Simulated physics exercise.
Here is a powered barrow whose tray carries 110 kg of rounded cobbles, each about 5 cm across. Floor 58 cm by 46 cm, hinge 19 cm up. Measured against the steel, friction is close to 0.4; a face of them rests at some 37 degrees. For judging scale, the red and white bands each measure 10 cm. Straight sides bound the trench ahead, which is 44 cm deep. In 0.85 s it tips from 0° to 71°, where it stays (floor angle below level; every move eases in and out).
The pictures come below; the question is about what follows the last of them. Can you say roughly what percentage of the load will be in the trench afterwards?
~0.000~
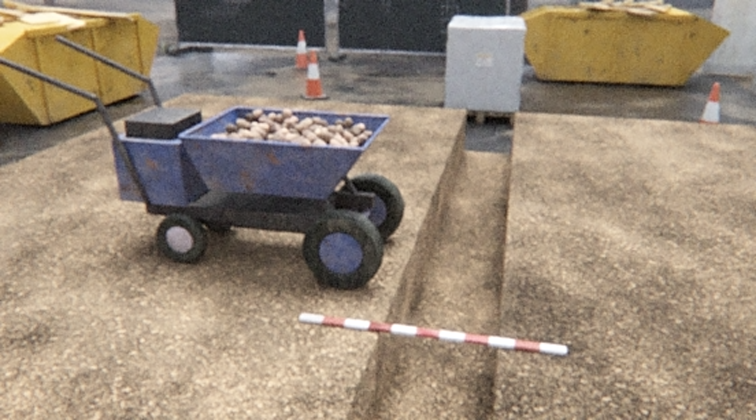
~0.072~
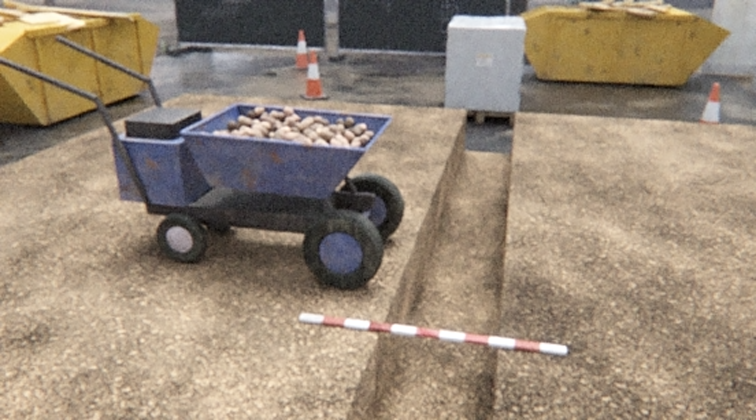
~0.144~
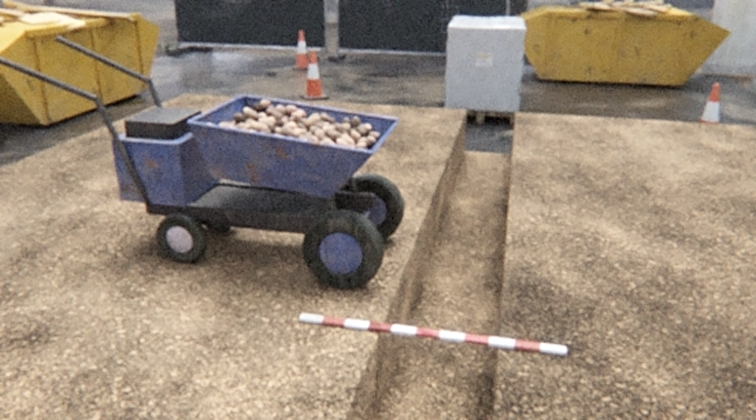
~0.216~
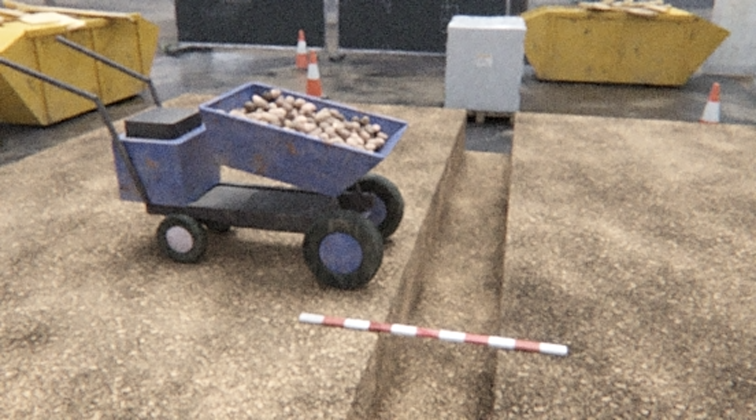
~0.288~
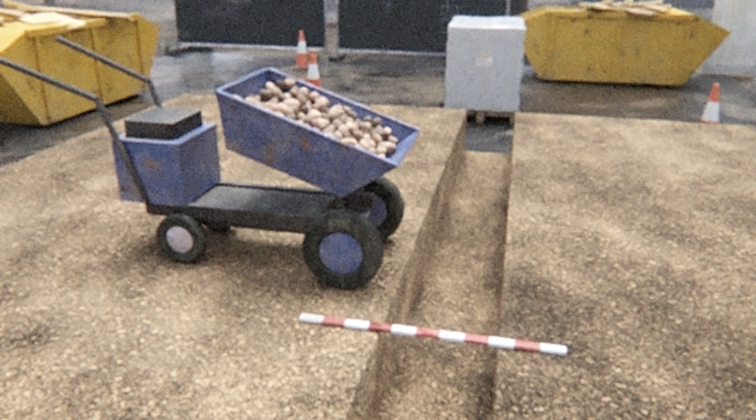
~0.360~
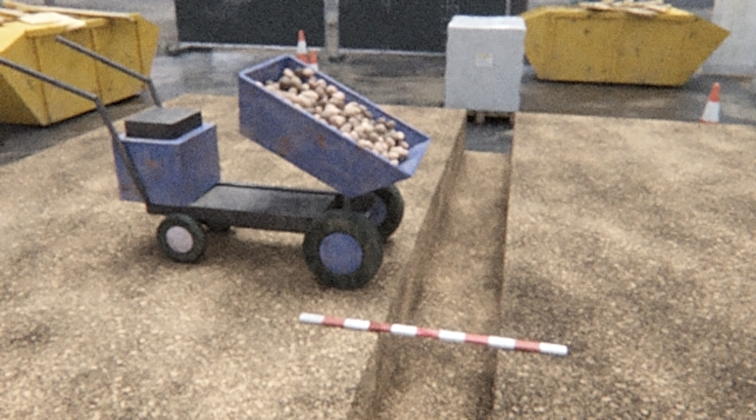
Roughly 50 per cent, I would say.
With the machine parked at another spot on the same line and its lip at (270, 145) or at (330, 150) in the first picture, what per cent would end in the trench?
95 % and 75 %.
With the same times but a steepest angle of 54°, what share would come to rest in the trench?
Then about 30 per cent.
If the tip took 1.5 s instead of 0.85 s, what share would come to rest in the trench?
My guess is near 65 percent.
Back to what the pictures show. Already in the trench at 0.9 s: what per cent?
Roughly 20% by that time.
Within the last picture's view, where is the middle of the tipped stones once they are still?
Their middle is at about (495, 320).
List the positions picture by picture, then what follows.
Lip at (362, 150), floor tilted 0°, highest stones at (289, 122), in the first frame.
The tray is at 1°, its lip at (364, 151); the top of the load is at (272, 119); the stones move at 0.3 m/s on average, in the second frame.
Lip at (372, 154), floor tilted 5°, highest stones at (268, 112); the stones move at 0.6 m/s on average, in the third frame.
The tray is at 11°, its lip at (384, 158); the top of the load is at (274, 103); the stones move at 0.9 m/s on average, in the fourth frame.
Lip at (397, 166), floor tilted 19°, highest stones at (277, 91); the stones move at 1.0 m/s on average, in the fifth frame.
The tray is at 27°, its lip at (411, 176); the top of the load is at (295, 80); the stones move at 1.2 m/s on average, in the sixth frame.
After 0.6 s the floor is at 60°; 100 % in the tray; the foremost stones are at (443, 192).
After 0.9 s the floor is at 71°; 62 % in the tray, 20 % in the trench, 18 % past the trench; the foremost stones are at (541, 279).
After 1.3 s the floor is at 71°; 21 % in the tray, 28 % in the trench, 50 % past the trench; the foremost stones are at (671, 287).
After 3.2 s the floor is at 71°; 0 % in the tray, 50 % in the trench, 50 % past the trench; the foremost stones are past the picture's edge.
